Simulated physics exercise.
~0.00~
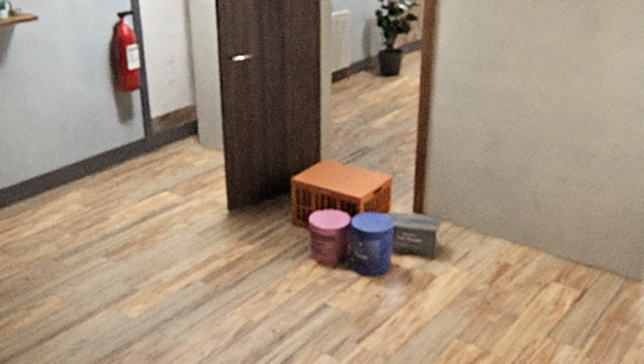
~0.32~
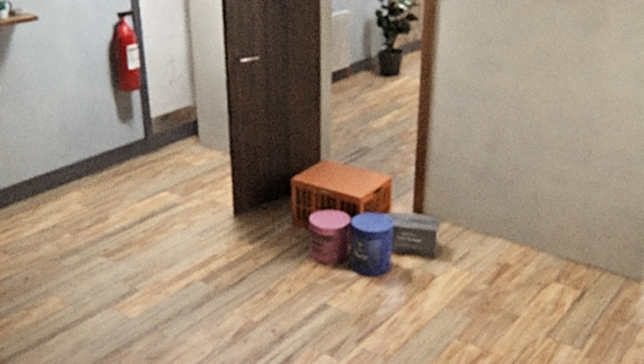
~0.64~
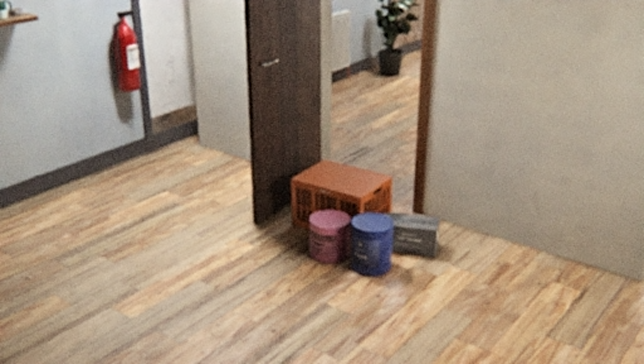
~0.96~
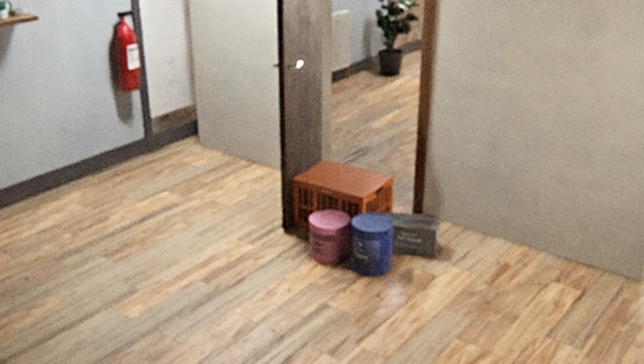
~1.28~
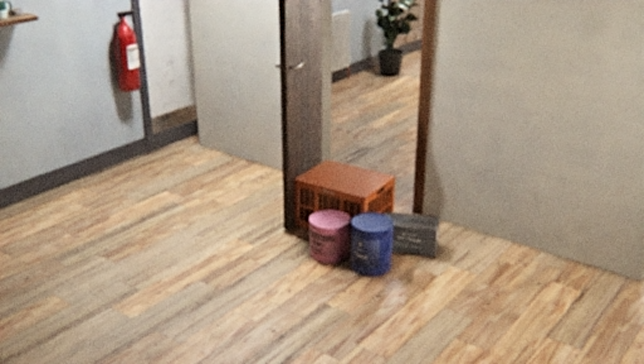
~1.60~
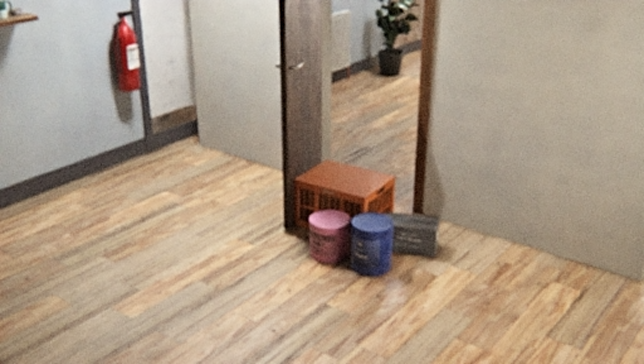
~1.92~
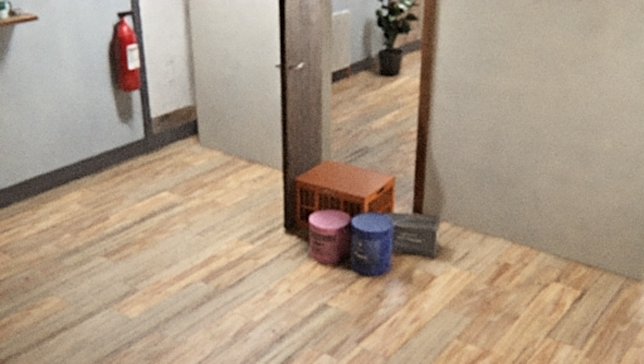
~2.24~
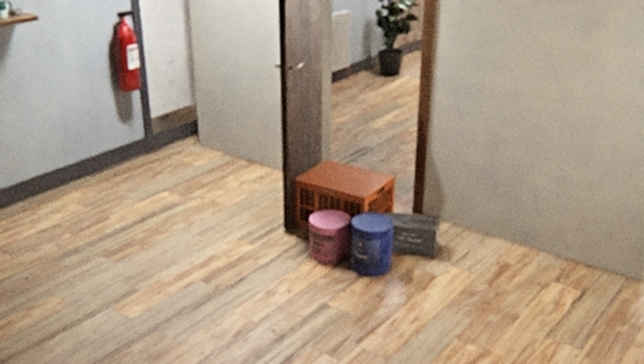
At the start, a dark brown door stands wide open in a room with wood-look flooring, a red fire extinguisher on the wall to the left and a potted plant visible beyond the doorway. An orange chest sits by the opening, with a pink pail, a blue pail and a grey parcel clustered in front. The door swings to the right, its handle edge moving toward the chest and uncovering more grey wall. It then comes up against the chest and stops. All four objects stay in place, and the door remains jammed well open.
